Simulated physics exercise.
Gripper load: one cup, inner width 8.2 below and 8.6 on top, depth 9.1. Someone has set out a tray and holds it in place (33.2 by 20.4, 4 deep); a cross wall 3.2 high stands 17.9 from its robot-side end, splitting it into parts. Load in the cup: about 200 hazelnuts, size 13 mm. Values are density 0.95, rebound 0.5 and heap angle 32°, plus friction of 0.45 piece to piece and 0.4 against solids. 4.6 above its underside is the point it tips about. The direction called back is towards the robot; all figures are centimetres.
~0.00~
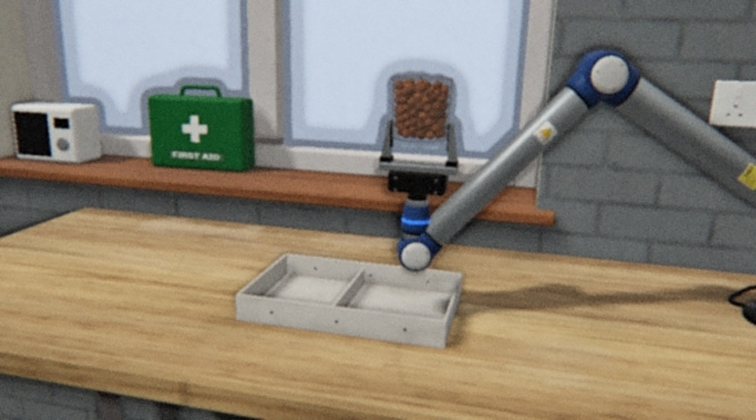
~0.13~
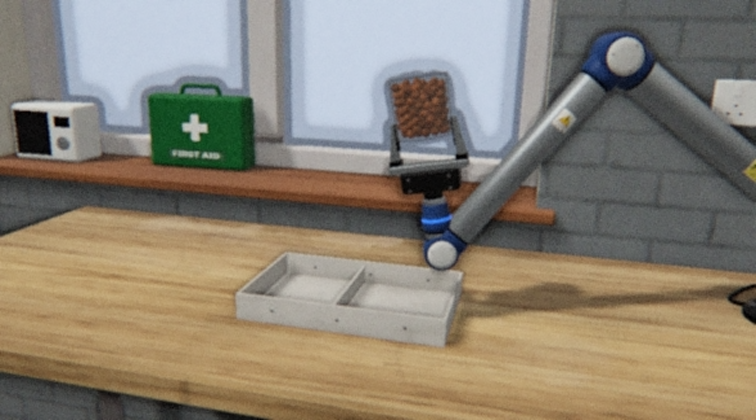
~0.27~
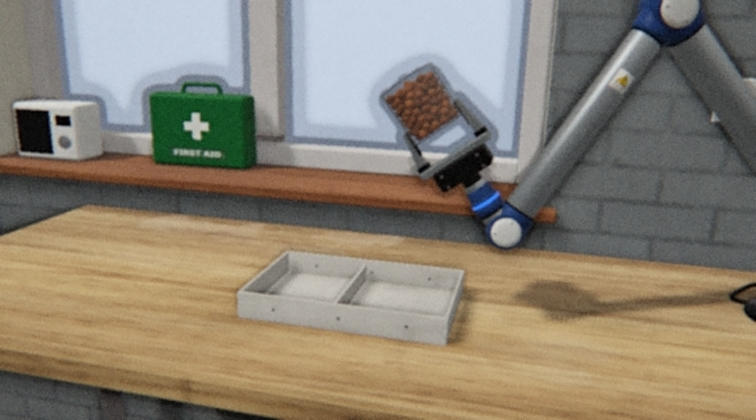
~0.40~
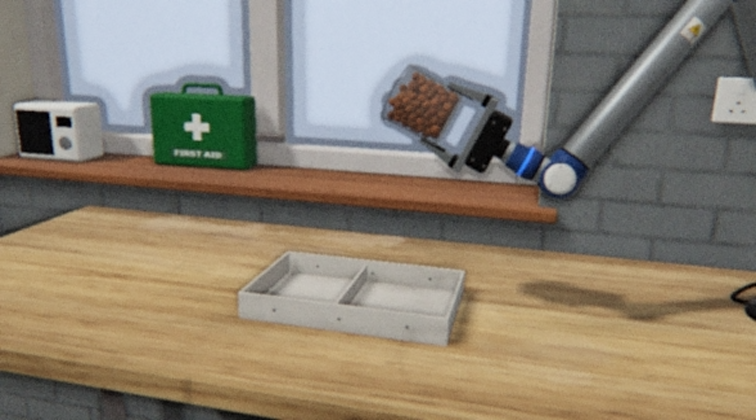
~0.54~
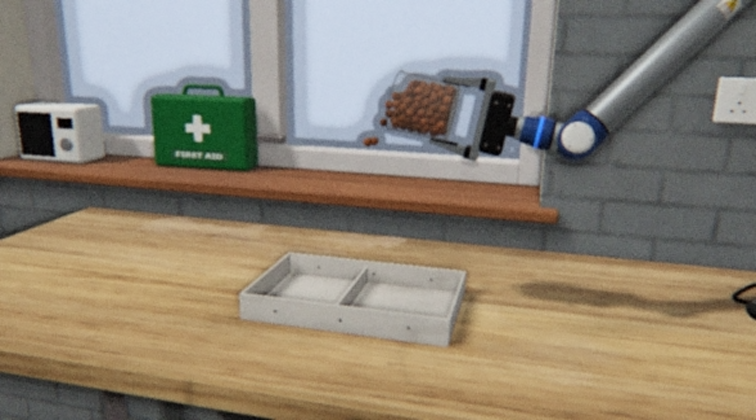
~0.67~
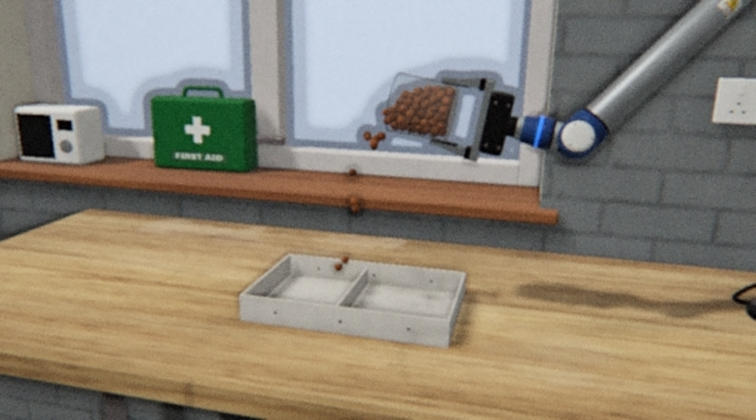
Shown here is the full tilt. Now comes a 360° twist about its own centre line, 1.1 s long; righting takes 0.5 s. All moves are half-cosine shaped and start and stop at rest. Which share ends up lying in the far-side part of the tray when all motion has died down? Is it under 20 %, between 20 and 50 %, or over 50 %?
Between 20 and 50 %.
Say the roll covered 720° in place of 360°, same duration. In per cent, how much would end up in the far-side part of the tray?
Around 30 %.
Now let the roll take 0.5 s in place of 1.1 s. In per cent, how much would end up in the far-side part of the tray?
It would come to close to 20 per cent.
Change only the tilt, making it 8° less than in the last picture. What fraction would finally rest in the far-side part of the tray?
I'd expect close to 15 per cent then.
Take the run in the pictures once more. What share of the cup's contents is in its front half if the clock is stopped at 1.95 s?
Roughly 55 in every hundred.
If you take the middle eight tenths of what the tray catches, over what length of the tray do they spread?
Around 24 cm.
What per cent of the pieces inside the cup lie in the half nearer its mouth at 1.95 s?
Mouth-half share: Approx. 40 in a hundred.
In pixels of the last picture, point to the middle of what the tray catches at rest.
In the last view, around (321, 299).
After 1.31 s, tipped 81°, highest piece 37 above the table; 144 in the cup, 28 in the far-side part, 12 in the robot-side part, 1 on the table or floor, 13 in flight or on a rim.
After 1.95 s, tipped 58°, highest piece 35 above the table; 103 in the cup, 59 in the far-side part, 28 in the robot-side part, 2 on the table or floor, 6 in flight or on a rim.
After 2.47 s, upright, highest piece 37 above the table; 103 in the cup, 63 in the far-side part, 29 in the robot-side part, 3 on the table or floor.
After 3.17 s, upright, highest piece 37 above the table; 103 in the cup, 63 in the far-side part, 29 in the robot-side part, 3 on the table or floor.
At rest, 103 in the cup, 63 in the far-side part, 29 in the robot-side part, 3 on the table or floor. That is 32 % in the far-side part of the tray.
